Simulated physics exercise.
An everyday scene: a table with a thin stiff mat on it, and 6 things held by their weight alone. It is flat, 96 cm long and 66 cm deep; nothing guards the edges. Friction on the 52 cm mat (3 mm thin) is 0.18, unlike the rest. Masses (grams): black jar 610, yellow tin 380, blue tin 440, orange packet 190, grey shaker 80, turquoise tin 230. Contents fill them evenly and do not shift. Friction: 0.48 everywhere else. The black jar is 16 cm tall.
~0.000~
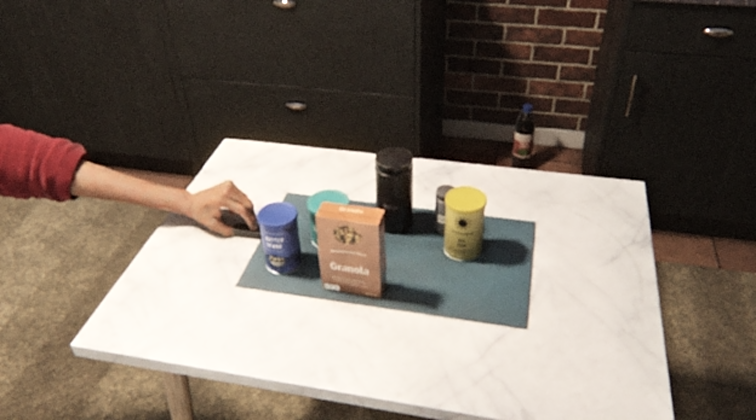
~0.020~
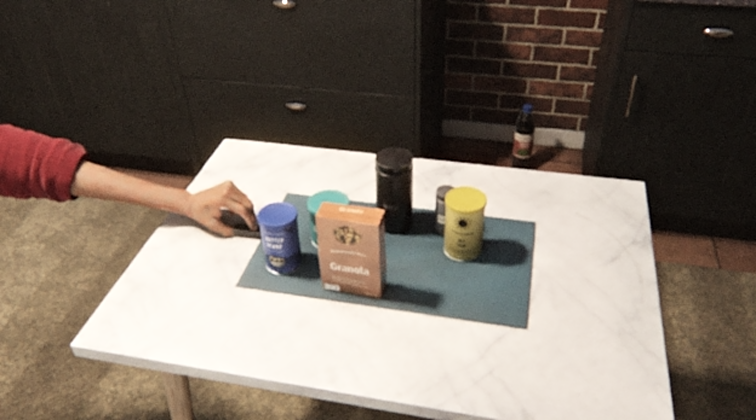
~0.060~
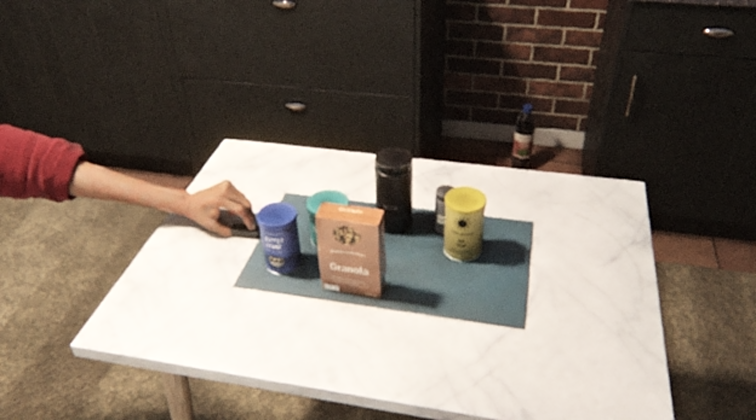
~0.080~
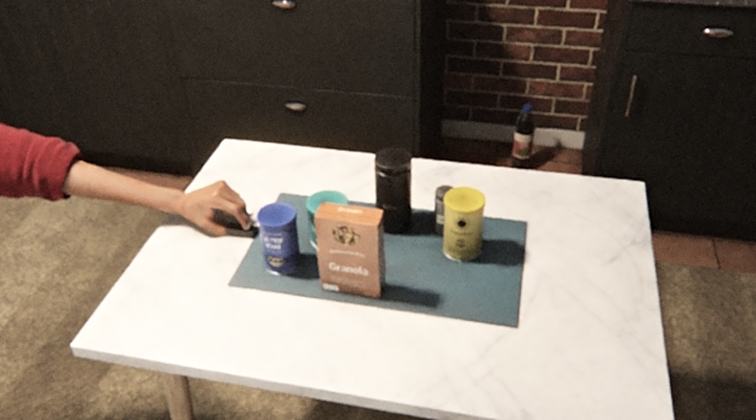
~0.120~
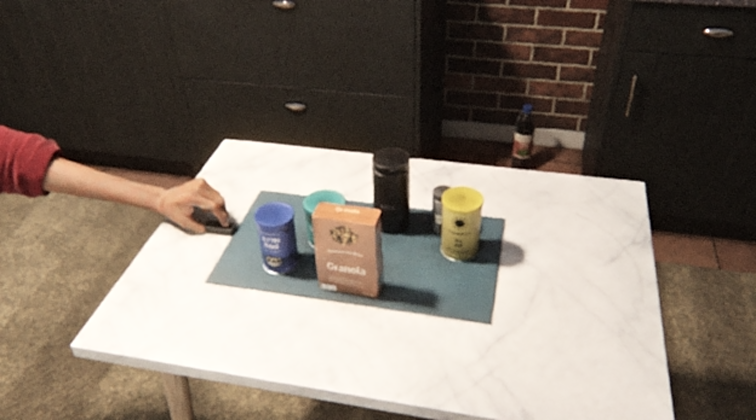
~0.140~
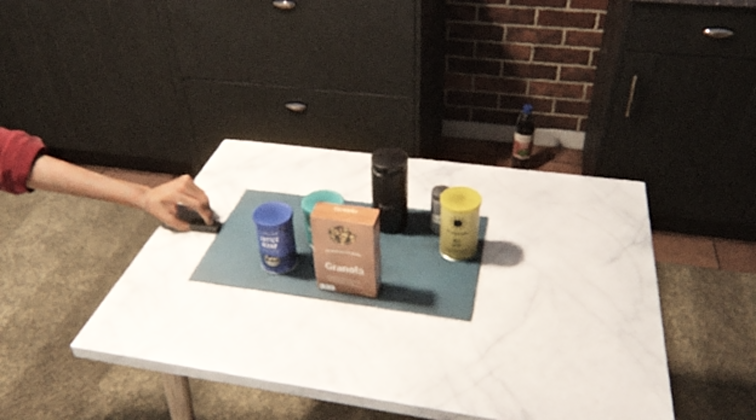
On a marble-topped kitchen table, a red-sleeved arm slowly pulling a dark mat leftward beneath tins, a jar and a granola packet.
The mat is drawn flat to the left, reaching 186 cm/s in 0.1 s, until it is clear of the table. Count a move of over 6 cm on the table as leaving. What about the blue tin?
The blue tin leaves its spot.
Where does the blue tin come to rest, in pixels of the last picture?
At about (207, 231).
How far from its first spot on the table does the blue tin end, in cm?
Some 15 cm.
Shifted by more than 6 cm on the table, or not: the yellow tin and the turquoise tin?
The yellow tin keeps its place; the turquoise tin ends elsewhere.
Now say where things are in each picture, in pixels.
In the first frame, 0 cm of pull; blue tin (281, 239); black jar (394, 191).
In the second frame, 0 cm of pull; orange packet (352, 251); grey shaker (446, 210).
In the third frame, 0 cm of pull; black jar (394, 191).
In the fourth frame, 1 cm of pull; yellow tin (464, 225); orange packet (352, 251).
In the fifth frame, 6 cm of pull; grey shaker (442, 210).
In the sixth frame, 9 cm of pull; blue tin (276, 239); black jar (390, 191).
After 0.24 s, 28 cm of pull; blue tin slid 4 cm near (262, 237); yellow tin slid 3 cm; turquoise tin slid 4 cm.
After 0.34 s, 46 cm of pull; blue tin slid 8 cm near (240, 234); grey shaker leaning 11°; black jar leaning 4°.
After 0.44 s, 65 cm of pull; blue tin slid 14 cm near (211, 231); turquoise tin slid 13 cm; black jar leaning 7°.
After 0.64 s, 100 cm of pull; blue tin leaning 16° near (197, 227); turquoise tin slid 13 cm; orange packet slid 8 cm.
At rest (1.3 s), not toppled but over 6 cm from the start, black jar, blue tin, orange packet and turquoise tin; the other 2 in place, give or take 6 cm. Seen from the same camera at the end, blue tin near (207, 231).
